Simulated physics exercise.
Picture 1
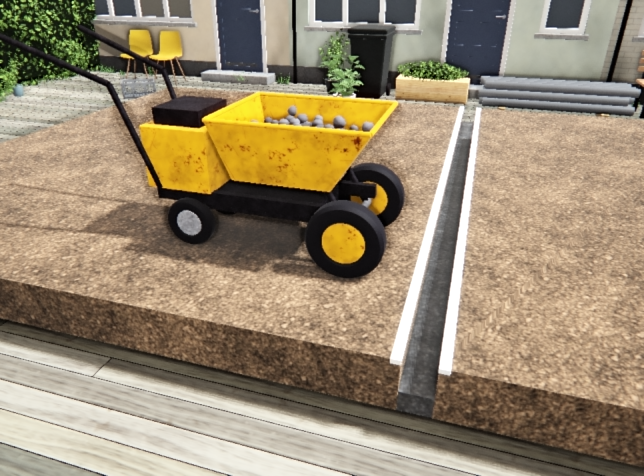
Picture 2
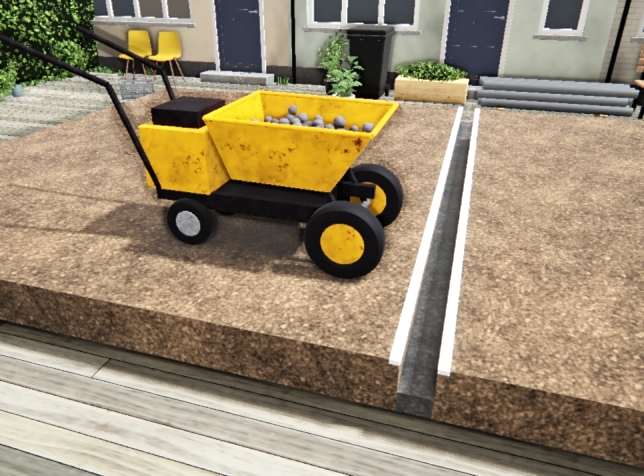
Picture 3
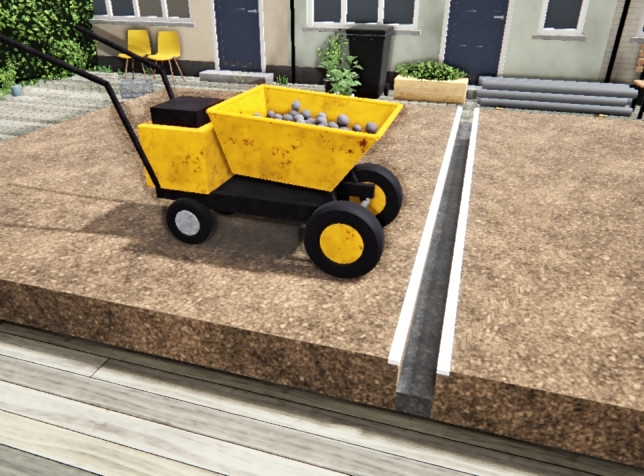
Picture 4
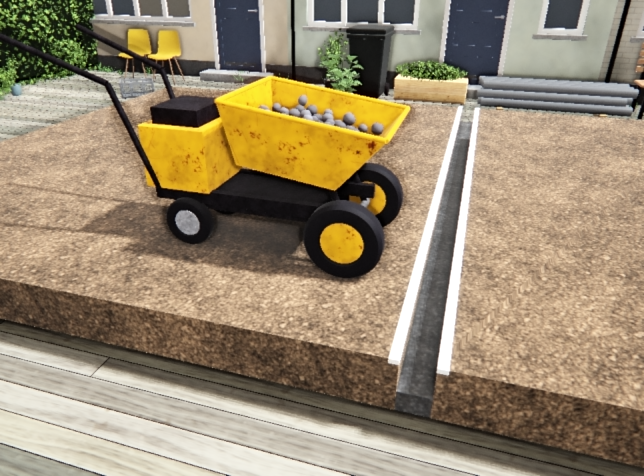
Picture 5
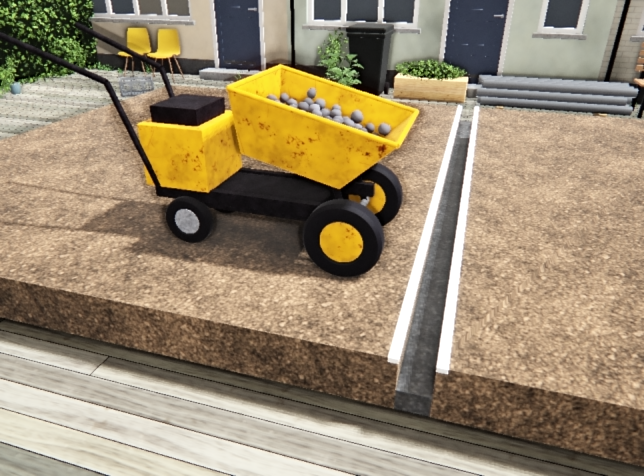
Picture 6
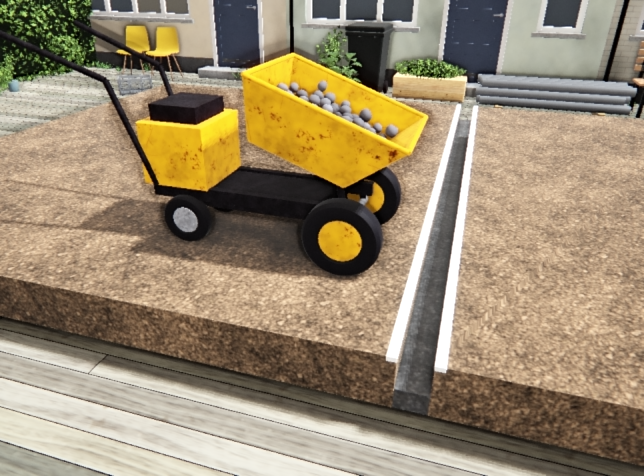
On a patch of brown dirt behind some houses, a small yellow barrow loaded with round grey stones stood beside a narrow trench, and its skip slowly tilted up, its front edge leaning right.
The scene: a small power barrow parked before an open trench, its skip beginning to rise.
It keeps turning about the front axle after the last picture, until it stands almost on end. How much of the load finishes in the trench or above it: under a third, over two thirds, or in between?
The trench will get the low band, below a third.
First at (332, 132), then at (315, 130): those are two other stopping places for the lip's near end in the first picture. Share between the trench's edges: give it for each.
The first stop gives 40 per cent; the second gives 50 per cent.
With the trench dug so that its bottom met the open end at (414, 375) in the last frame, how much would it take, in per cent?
I'd say around 10 in a hundred.
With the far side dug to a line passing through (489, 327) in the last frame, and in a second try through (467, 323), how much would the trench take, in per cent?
The first case gives around 50 percent, and the second around 20 percent.
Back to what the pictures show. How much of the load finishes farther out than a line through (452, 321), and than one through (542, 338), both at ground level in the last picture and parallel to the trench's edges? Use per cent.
90 % and 30 %, in that order.
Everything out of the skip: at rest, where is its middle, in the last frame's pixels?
Resting centre, last frame: Roughly (509, 265).
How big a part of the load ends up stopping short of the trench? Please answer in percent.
Estimate: Around 0 per cent.
Just after the last frame, skip tipped steeply; every one in the skip.
A moment on, skip tipped right over; the larger part in the skip; roughly a quarter beyond it; just a few falling.
Further on, skip tipped right over; about a tenth in the skip; just a few in or heaped over the trench; the larger part beyond it.
When it is over, skip tipped right over; about a tenth in or heaped over the trench; almost all beyond it.
